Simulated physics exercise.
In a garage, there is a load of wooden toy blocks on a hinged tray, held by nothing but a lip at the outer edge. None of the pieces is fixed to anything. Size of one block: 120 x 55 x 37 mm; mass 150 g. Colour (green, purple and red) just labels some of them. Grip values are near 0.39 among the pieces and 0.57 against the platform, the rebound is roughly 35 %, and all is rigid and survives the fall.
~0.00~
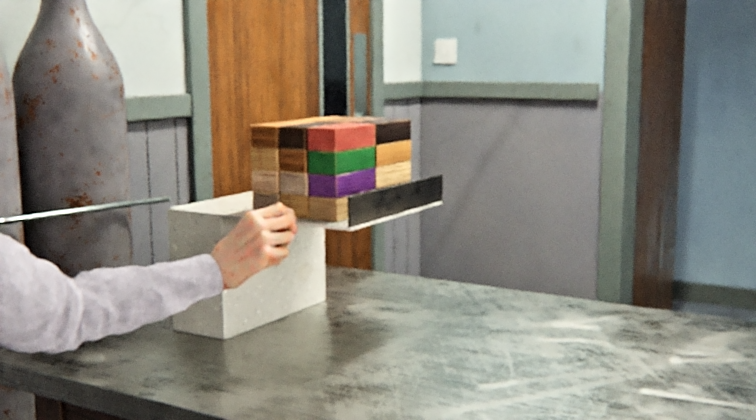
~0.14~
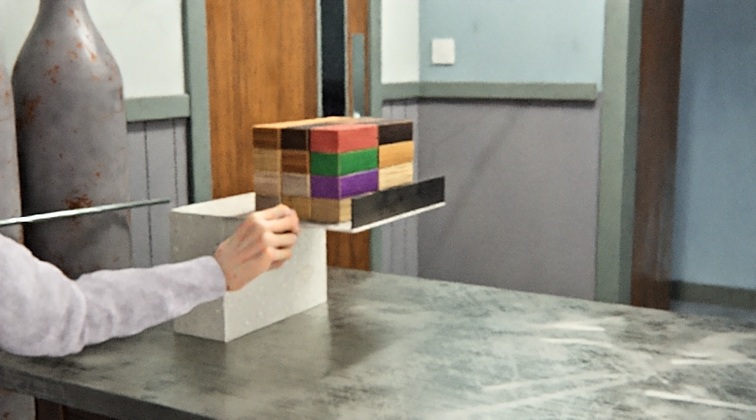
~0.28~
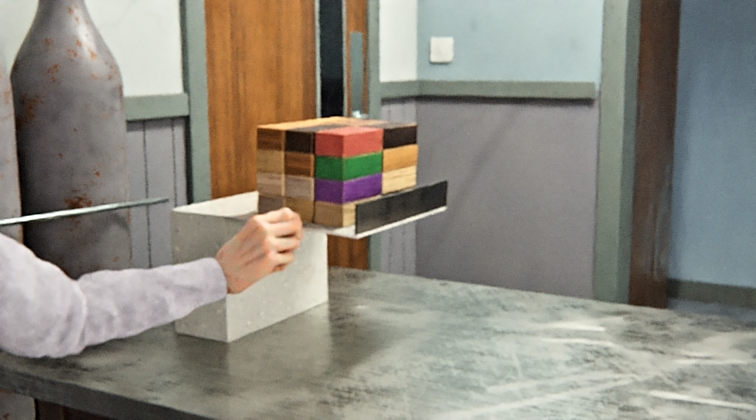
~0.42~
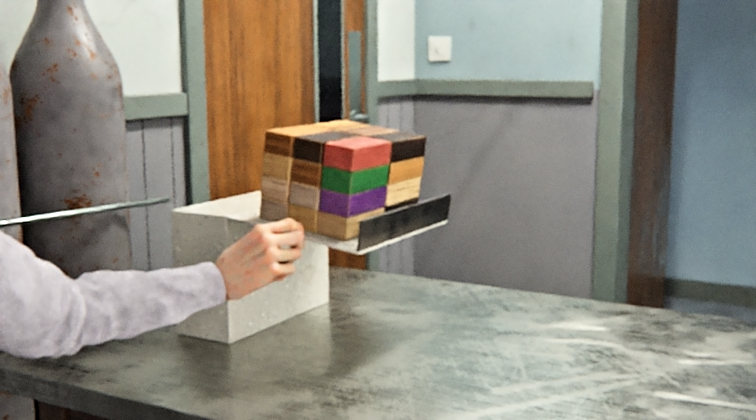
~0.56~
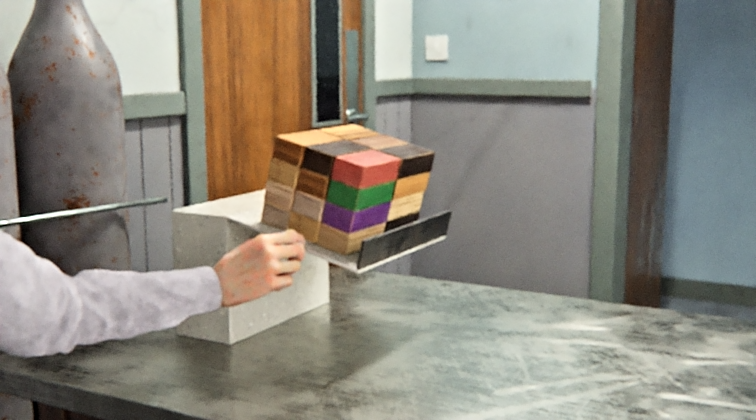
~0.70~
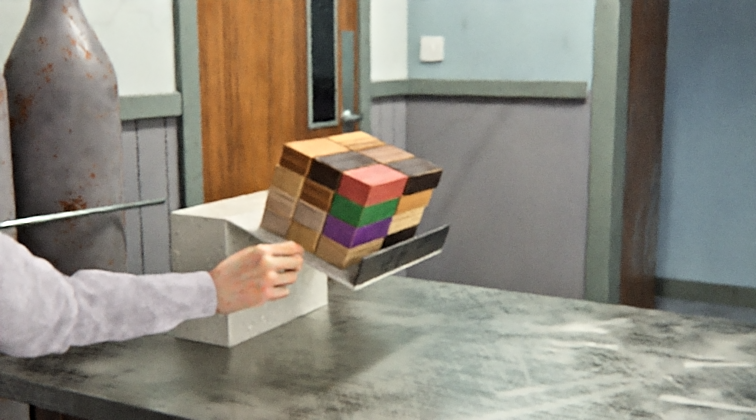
At first, a hand at the left steadies a level tray stacked with wooden blocks, including red, green and purple ones, beside a pale box on a table. The tray then tilts, its right end lowering gradually, and the stack leans with it as the upper blocks shift slightly toward the right.
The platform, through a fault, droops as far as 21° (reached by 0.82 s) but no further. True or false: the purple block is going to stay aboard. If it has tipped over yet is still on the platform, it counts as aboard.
True.
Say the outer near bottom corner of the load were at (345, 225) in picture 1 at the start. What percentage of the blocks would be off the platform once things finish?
After that change, 40 per cent.
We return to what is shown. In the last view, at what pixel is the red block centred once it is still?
Near pixel (463, 355).
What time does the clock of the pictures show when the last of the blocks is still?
Rest time: Around 2.5 s.
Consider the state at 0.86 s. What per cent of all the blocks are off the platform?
By that time it is 0 percent.
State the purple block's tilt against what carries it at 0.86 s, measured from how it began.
5°.
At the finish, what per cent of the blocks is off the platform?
Share: Approx. 40 %.
After 0.86 s, slope 21°; none of the 24 blocks off the platform, 19 disturbed; purple block shifted 12 mm; red block shifted 29 mm.
After 1.06 s, slope 21°; 3 of the 24 blocks off the platform; purple block leaning 34°; green block leaning 51°, 34 mm lower.
After 1.24 s, slope 21°; 7 of the 24 blocks off the platform; purple block leaning 28°; green block on its side.
After 1.58 s, slope 21°; 9 of the 24 blocks off the platform; purple block leaning 28°; green block on its side.
At rest (2.8 s), slope 21°; 9 of the 24 blocks off the platform; purple block leaning 27°; green block on its side; red block on its side. As the last picture would show them, middles, purple block near (377, 240), green block near (407, 347).
